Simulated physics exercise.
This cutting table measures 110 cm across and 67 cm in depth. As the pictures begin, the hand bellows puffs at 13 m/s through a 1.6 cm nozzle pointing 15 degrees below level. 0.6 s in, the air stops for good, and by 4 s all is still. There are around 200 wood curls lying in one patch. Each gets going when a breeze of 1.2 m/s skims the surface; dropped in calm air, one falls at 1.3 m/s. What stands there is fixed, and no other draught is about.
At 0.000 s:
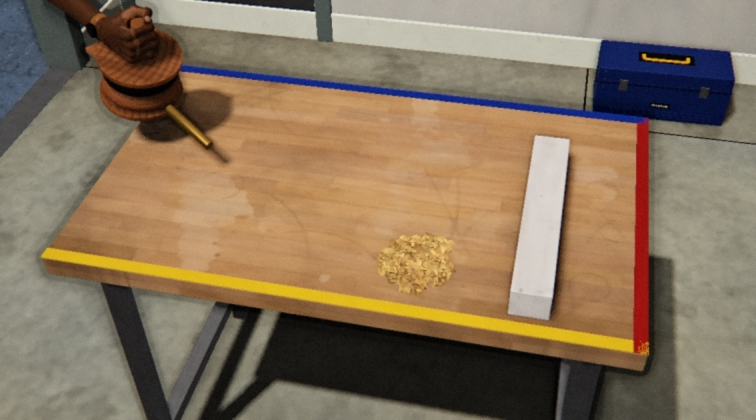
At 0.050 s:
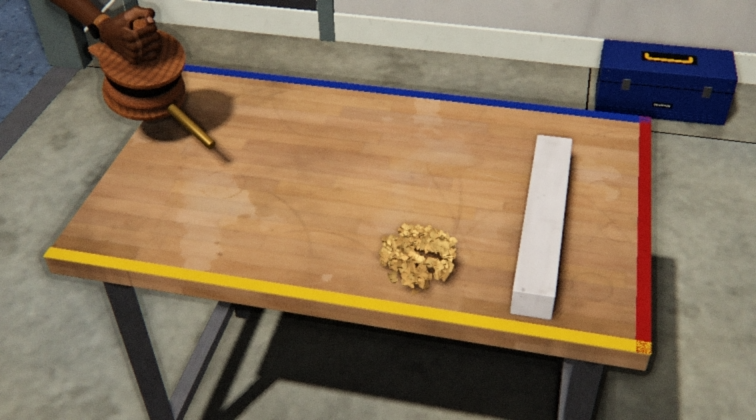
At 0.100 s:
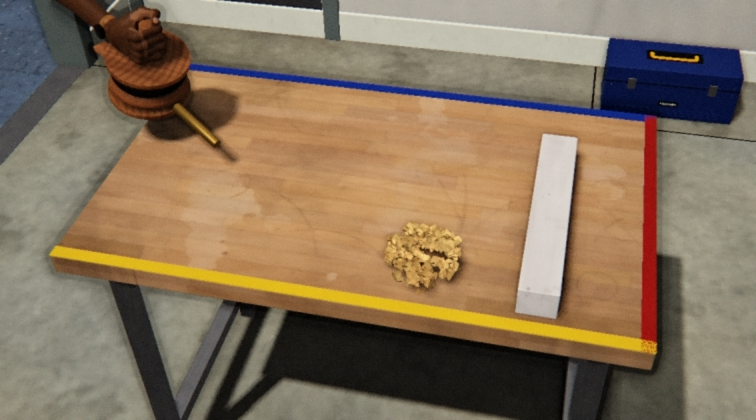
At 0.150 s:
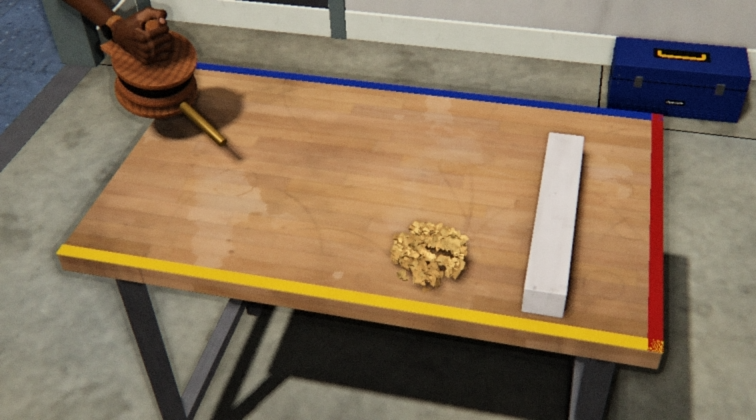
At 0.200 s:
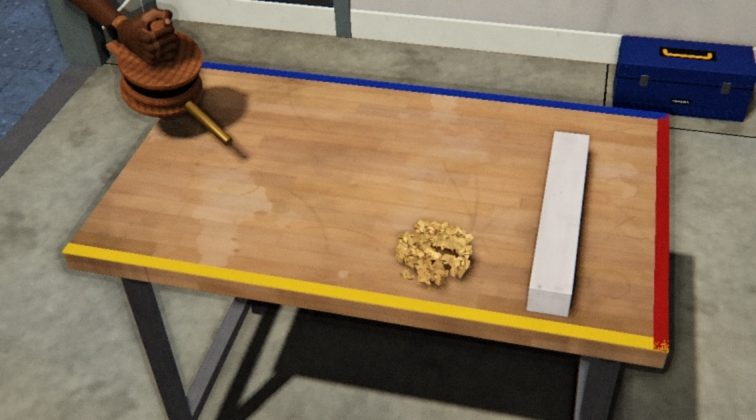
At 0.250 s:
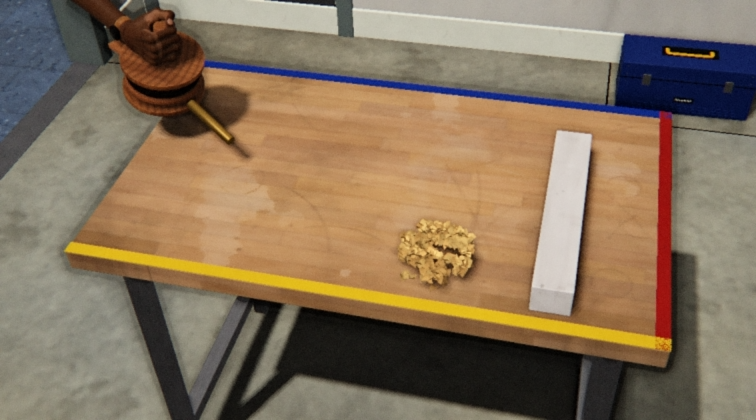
The clip opens on a wooden table edged in blue, red and yellow, where a dark hand grips a round bellows at the upper left, its nozzle angled down over the surface. The view drifts slightly, while the patch of golden wood curls and the pale plank stay in place on the tabletop.
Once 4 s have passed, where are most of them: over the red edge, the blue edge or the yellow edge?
Over the yellow edge.
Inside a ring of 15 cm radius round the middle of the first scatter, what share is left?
Some 10 per cent.
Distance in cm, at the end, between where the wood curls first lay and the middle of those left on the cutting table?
Roughly 15 centimetres.
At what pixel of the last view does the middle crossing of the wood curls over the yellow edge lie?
(505, 324).
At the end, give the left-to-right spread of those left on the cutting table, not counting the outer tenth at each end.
Around 10 centimetres from left to right.
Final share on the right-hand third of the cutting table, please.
Some 50 per cent.
After 0.8 s, 58 % are still on the top, 0 % are over the red edge, 42 % over the yellow edge and 0 % over the blue edge; the middle of those left on the top is near (527, 274).
After 1.3 s, 53 % are still on the top, 0 % are over the red edge, 47 % over the yellow edge and 0 % over the blue edge; the middle of those left on the top is near (527, 274).
After 2.2 s, 53 % are still on the top, 0 % are over the red edge, 47 % over the yellow edge and 0 % over the blue edge; the middle of those left on the top is near (527, 274).
After 4.0 s, at the end, 0 % are over the red edge, 47 % over the yellow edge and 0 % over the blue edge; the middle of those left on the top is near (527, 274).
